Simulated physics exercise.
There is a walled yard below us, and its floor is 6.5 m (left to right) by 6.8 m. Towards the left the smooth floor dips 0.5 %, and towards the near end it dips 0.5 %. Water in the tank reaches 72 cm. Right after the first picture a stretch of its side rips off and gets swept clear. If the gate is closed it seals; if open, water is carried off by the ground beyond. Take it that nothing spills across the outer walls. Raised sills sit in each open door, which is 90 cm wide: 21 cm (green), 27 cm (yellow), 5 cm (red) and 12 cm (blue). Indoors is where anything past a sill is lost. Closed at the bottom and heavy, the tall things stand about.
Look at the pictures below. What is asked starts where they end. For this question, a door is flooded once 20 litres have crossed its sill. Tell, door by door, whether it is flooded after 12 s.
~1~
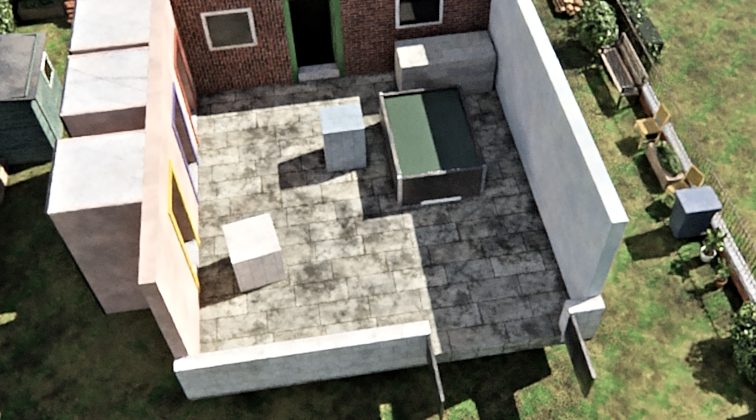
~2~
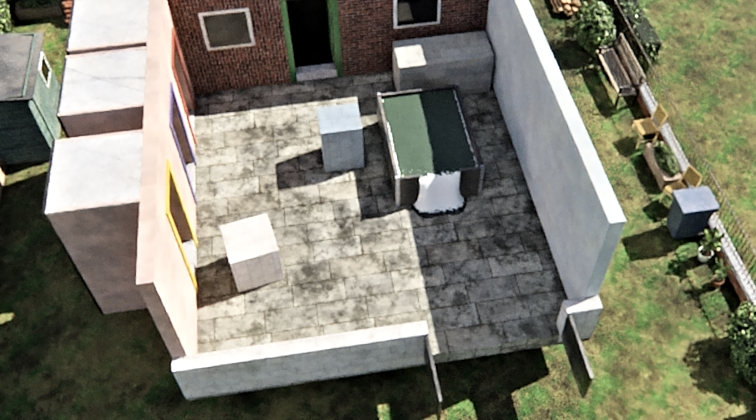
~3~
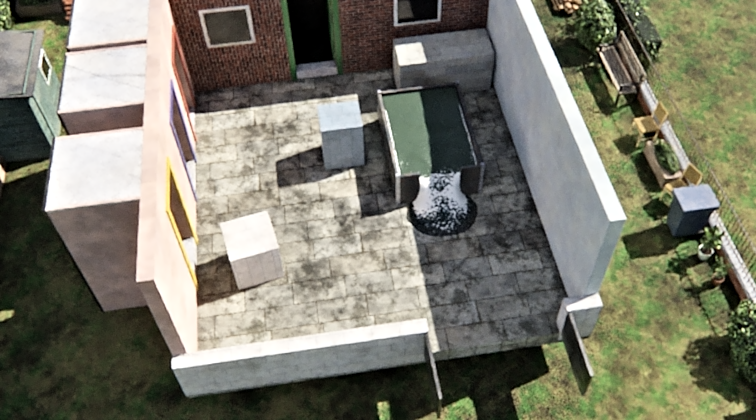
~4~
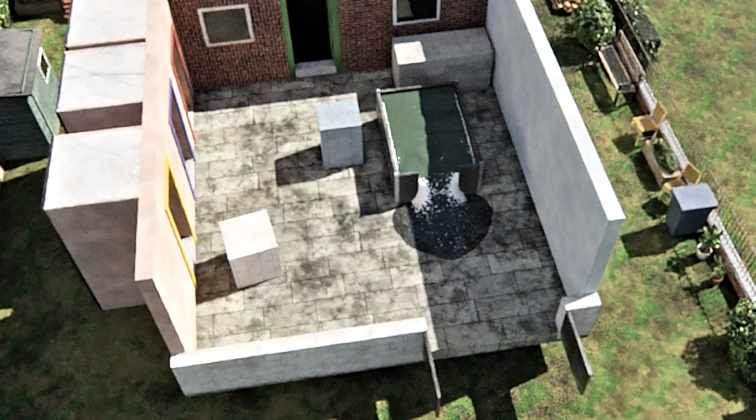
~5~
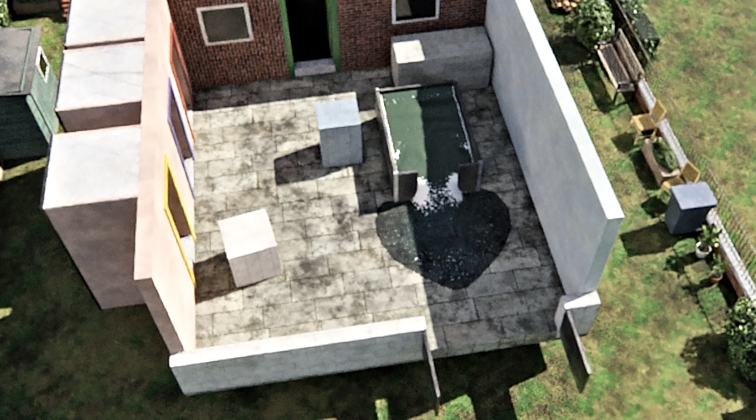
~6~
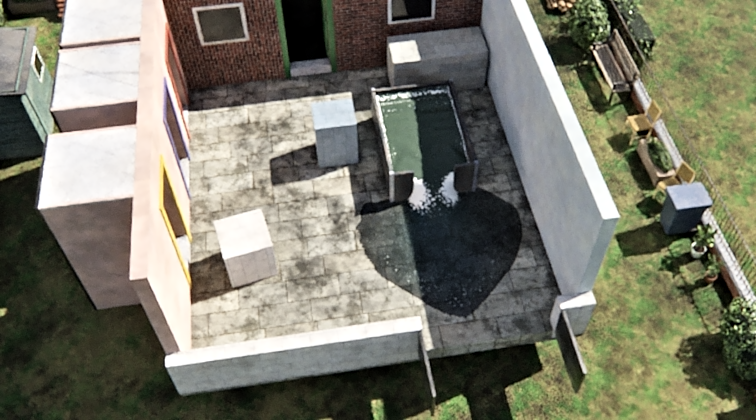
Outcome: At the green door the total will be lower than the limit; at the yellow door the total will be lower than the limit; at the red door the total will be lower than the limit; at the blue door the total will be lower than the limit.
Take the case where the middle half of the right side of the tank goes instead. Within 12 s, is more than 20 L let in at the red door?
At the red door the limit is exceeded.
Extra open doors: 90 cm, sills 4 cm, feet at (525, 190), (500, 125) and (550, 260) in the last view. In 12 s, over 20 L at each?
In that order: Short of it, short of it, beyond it.
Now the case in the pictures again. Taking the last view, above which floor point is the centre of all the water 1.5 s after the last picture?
Roughly (427, 192) in the last picture.
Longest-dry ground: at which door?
Door: Green.
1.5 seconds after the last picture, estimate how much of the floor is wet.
Wet share: About 30 %.
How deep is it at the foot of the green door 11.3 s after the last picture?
1.0 cm or so.
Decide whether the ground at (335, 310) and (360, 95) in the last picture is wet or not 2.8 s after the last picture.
I'd say drenched, then spared.
Then, 0.7 s after the last picture water covers 30 % of the floor and is deepest (39 cm) near (434, 200); green door not reached, yellow door not reached, red door not reached, blue door not reached.
Then, 1.5 s after the last picture water covers 30 % of the floor and is deepest (31 cm) near (559, 317); green door not reached, yellow door not reached, red door not reached, blue door not reached.
Then, 2.8 s after the last picture water covers 35 % of the floor and is deepest (24 cm) near (434, 200); green door not reached, yellow door not reached, red door not reached, blue door not reached.
Then, 6.3 s after the last picture water covers 50 % of the floor and is deepest (13 cm) near (434, 200); green door not reached, yellow door 8 cm at the sill, 0 L in, red door 2 cm at the sill, 0 L in, blue door 2 cm at the sill, 0 L in.
Then, 11.3 s after the last picture water covers 75 % of the floor and is deepest (6 cm) near (192, 372); green door 1 cm at the sill, 0 L in, yellow door 5 cm at the sill, 0 L in, red door 3 cm at the sill, 0 L in, blue door 2 cm at the sill, 0 L in.
